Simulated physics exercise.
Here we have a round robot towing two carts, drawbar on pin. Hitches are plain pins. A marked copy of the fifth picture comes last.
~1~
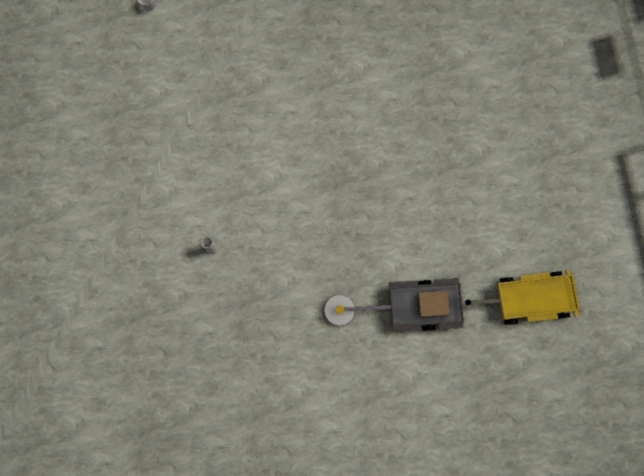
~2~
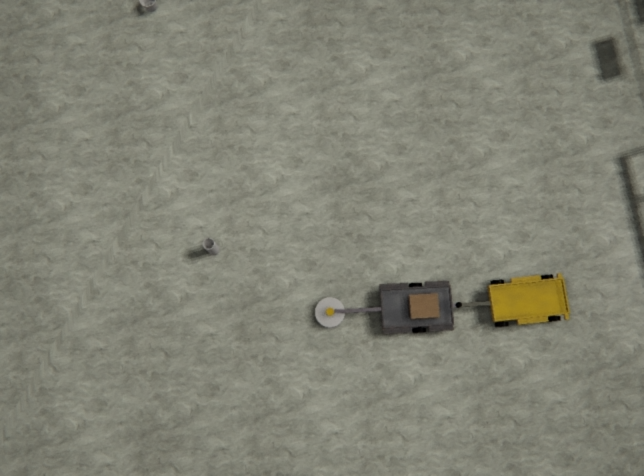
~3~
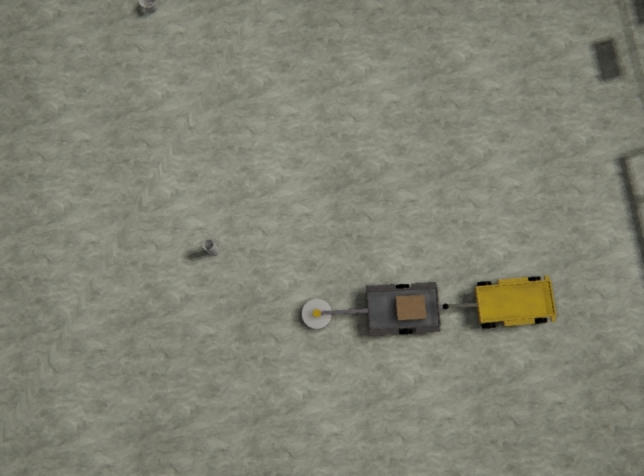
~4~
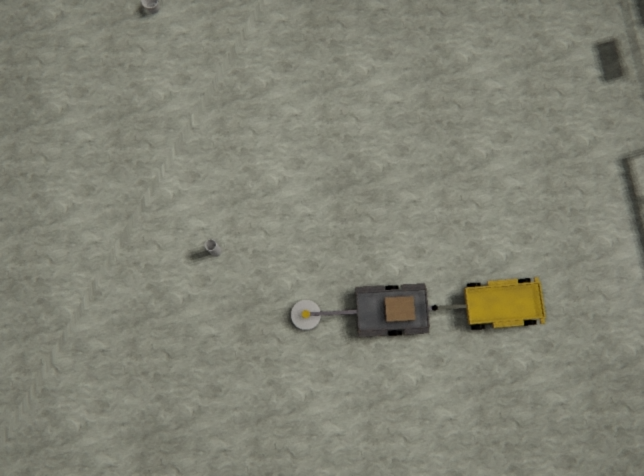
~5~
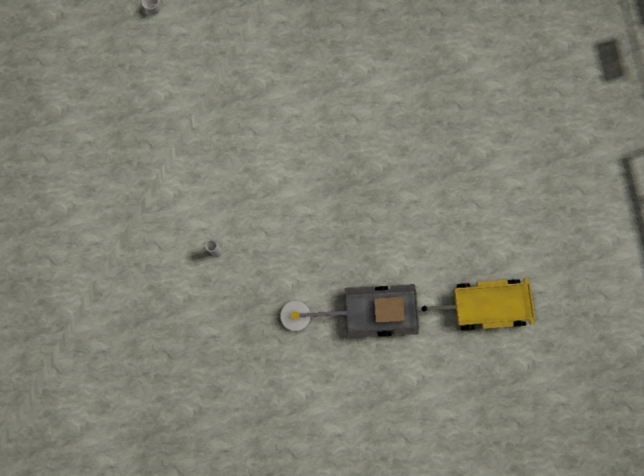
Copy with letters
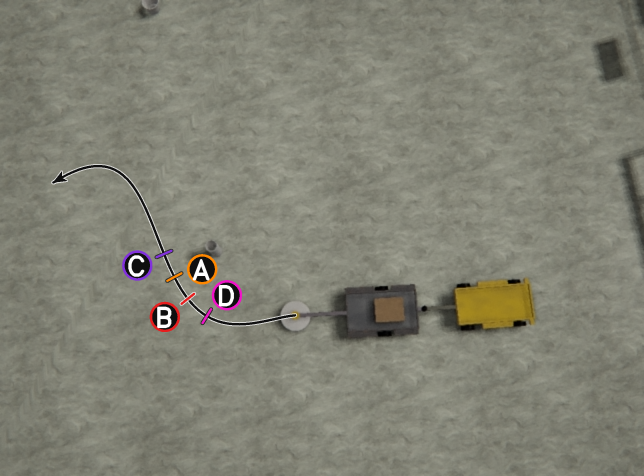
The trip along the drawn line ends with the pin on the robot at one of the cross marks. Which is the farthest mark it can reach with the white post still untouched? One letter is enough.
C.
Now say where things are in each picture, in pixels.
In the first frame, white post (212, 249); robot (340, 310); grey cart (426, 305).
In the second frame, robot (330, 312); grey cart (416, 307); yellow cart (528, 300); white post (214, 250).
In the third frame, robot (317, 314); grey cart (403, 309); yellow cart (515, 302); white post (214, 251).
In the fourth frame, robot (306, 315); grey cart (392, 310); yellow cart (504, 303); white post (216, 251).
In the fifth frame, robot (296, 316); grey cart (382, 311); yellow cart (494, 304); white post (217, 252).
On the marked copy, A at (174, 277); B at (188, 299); C at (164, 254); D at (207, 316); the route from (295, 315) via (162, 249) to (53, 183).
Following C. Soon after the start, robot (238, 325), last cart (436, 307).
Later, robot (188, 298), last cart (382, 313).
In the end, robot (166, 255), last cart (341, 318); nothing has been touched.
As for the rest, A is safe but short; B is safe but short; D is safe but short.
